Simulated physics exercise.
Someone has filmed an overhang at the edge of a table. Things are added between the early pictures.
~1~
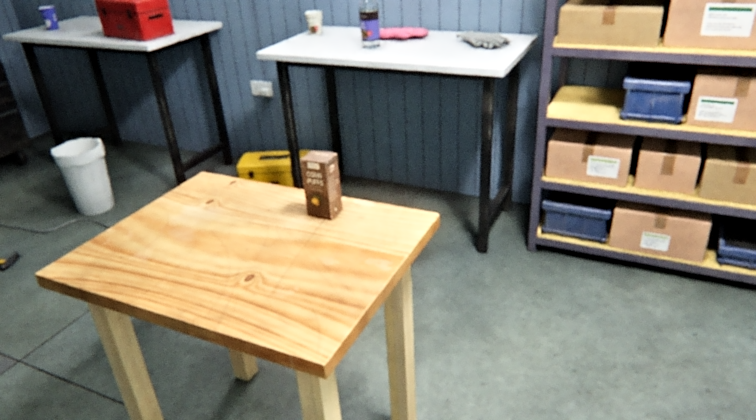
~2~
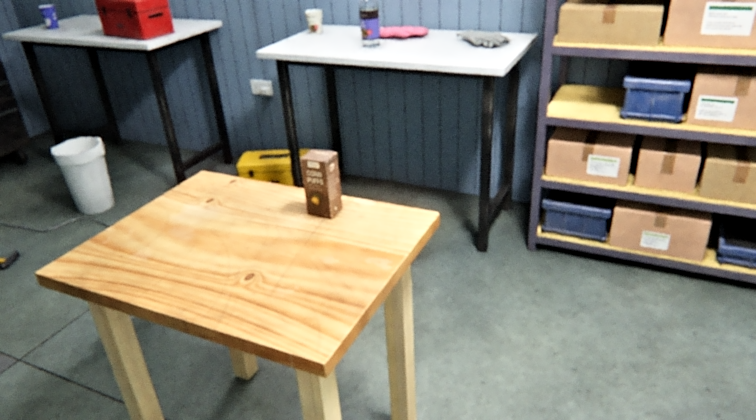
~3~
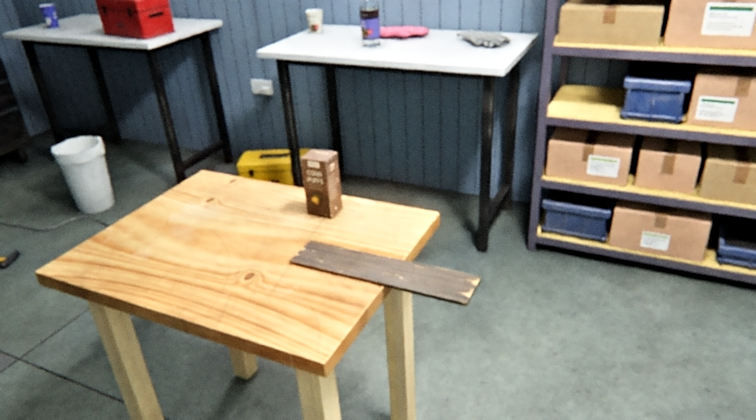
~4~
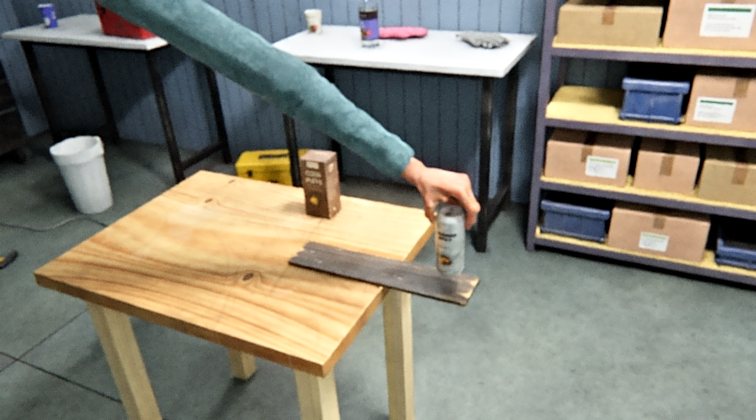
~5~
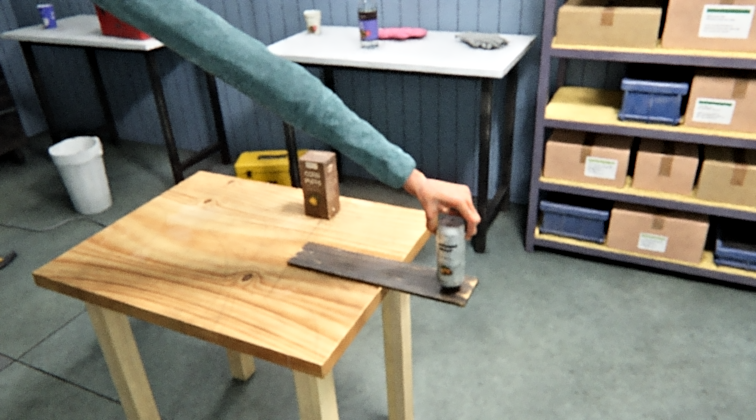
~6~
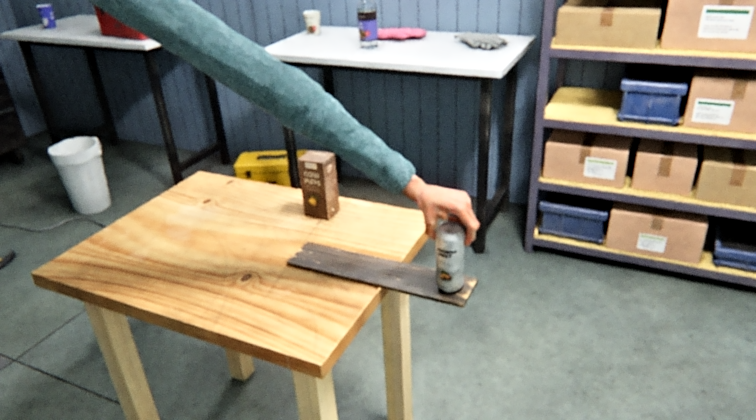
An arm in a teal sleeve reaches over a light wooden table in a workshop, seen from slightly above by a still camera. A brown carton stands near the table's back edge, with white-topped benches behind and shelves of boxes at right. A dark weathered board appears across the right edge, then the hand lowers a whitish can onto its overhanging end, still gripping it.
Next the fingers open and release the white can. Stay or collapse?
In the end the board goes over.
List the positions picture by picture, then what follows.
In the first picture, the last thing is not in view yet; brown carton (322, 185).
In the second picture, the last thing is not in view yet; brown carton (322, 184).
In the third picture, the last thing is not in view yet; brown carton (322, 184).
In the fourth picture, coming down; white can (450, 242); brown carton (321, 184).
In the fifth picture, coming down; white can (451, 252); brown carton (320, 185).
In the sixth picture, set down, still held; white can (450, 258); brown carton (319, 185).
Then, 0.60 s later than the last frame, white can now down on the floor or falling; black board tilted by 67°.
Then, 0.80 s later than the last frame, black board now down on the floor or falling.
Then, 1.00 s later than the last frame, things are still on the move.
When it is over, down on the floor or falling, black board and white can; brown carton as before. The board comes down.
